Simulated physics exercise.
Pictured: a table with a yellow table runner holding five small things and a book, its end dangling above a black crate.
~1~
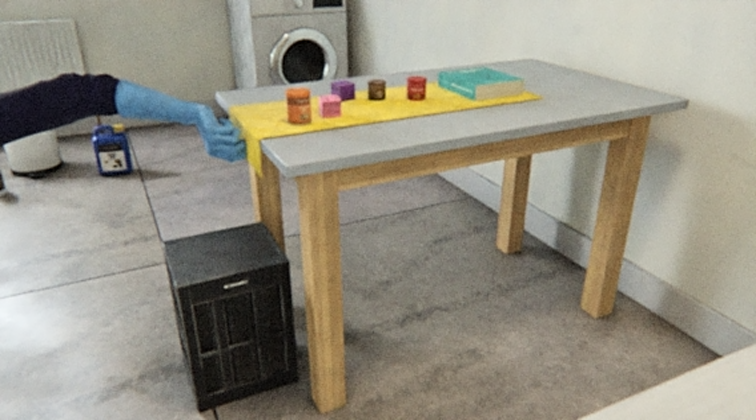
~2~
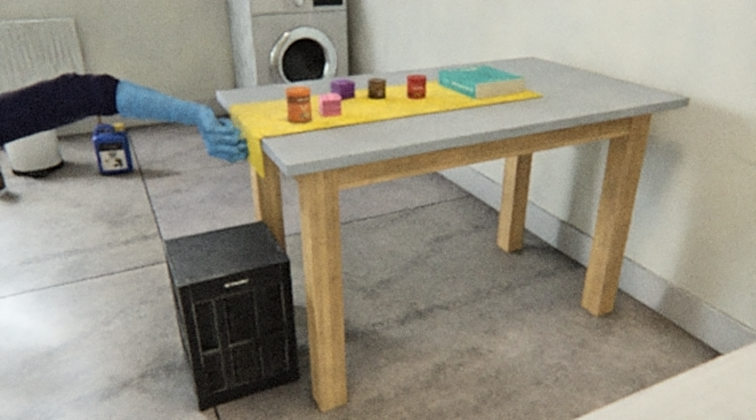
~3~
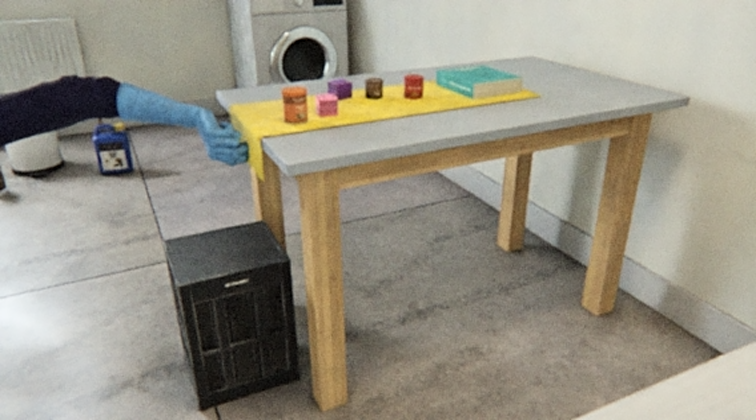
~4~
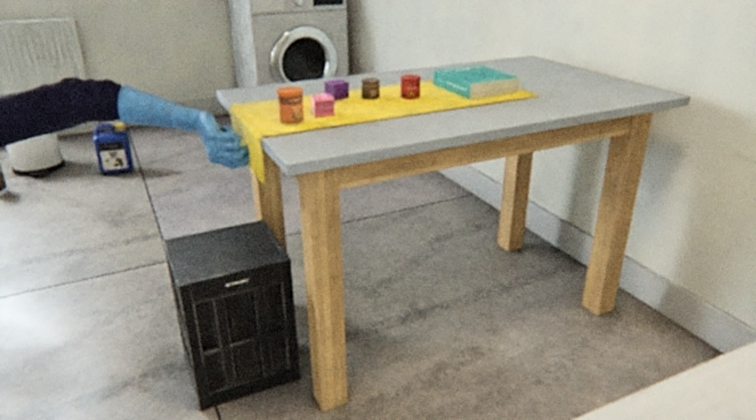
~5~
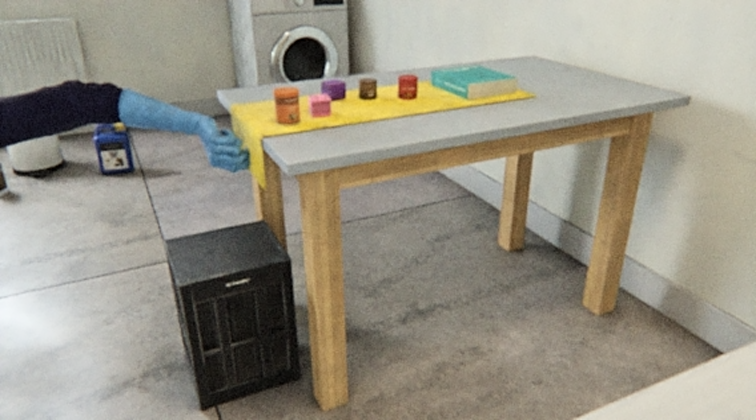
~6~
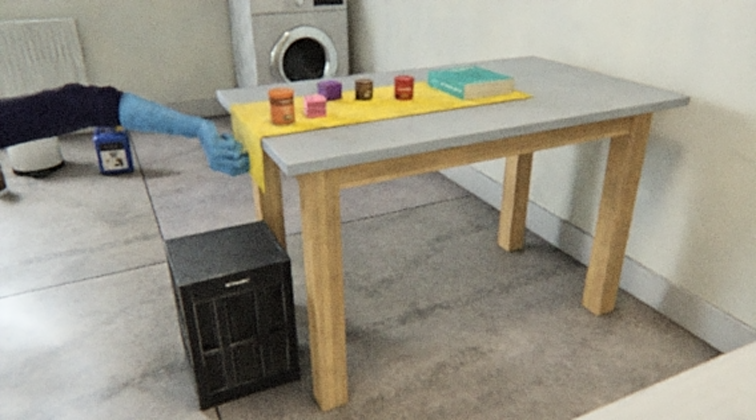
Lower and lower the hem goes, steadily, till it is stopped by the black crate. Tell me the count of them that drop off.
Gone: Two.
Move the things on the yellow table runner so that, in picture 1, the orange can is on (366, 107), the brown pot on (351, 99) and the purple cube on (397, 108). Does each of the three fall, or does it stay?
Looks like the orange can hangs in there, the brown pot hangs in there, and the purple cube hangs in there.
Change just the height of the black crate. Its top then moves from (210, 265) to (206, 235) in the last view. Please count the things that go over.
Count: 1.
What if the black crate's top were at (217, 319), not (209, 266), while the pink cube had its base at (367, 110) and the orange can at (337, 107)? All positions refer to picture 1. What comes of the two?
The pink cube is lost; the orange can is lost.
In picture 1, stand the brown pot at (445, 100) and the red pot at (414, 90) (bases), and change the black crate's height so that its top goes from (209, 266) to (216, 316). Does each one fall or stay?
As for the brown pot, it stays in place; as for the red pot, it stays in place.
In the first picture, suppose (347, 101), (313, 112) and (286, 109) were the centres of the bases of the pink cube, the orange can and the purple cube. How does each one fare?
As for the pink cube, it stays aboard; the orange can goes off; the purple cube goes off.
Soon after, hem near (251, 192); all still up.
Then, hem near (252, 220); orange can gone.
Further on, hem on the crate; orange can and pink cube gone.
At rest, hem on the crate; orange can and pink cube gone. It carries off two.
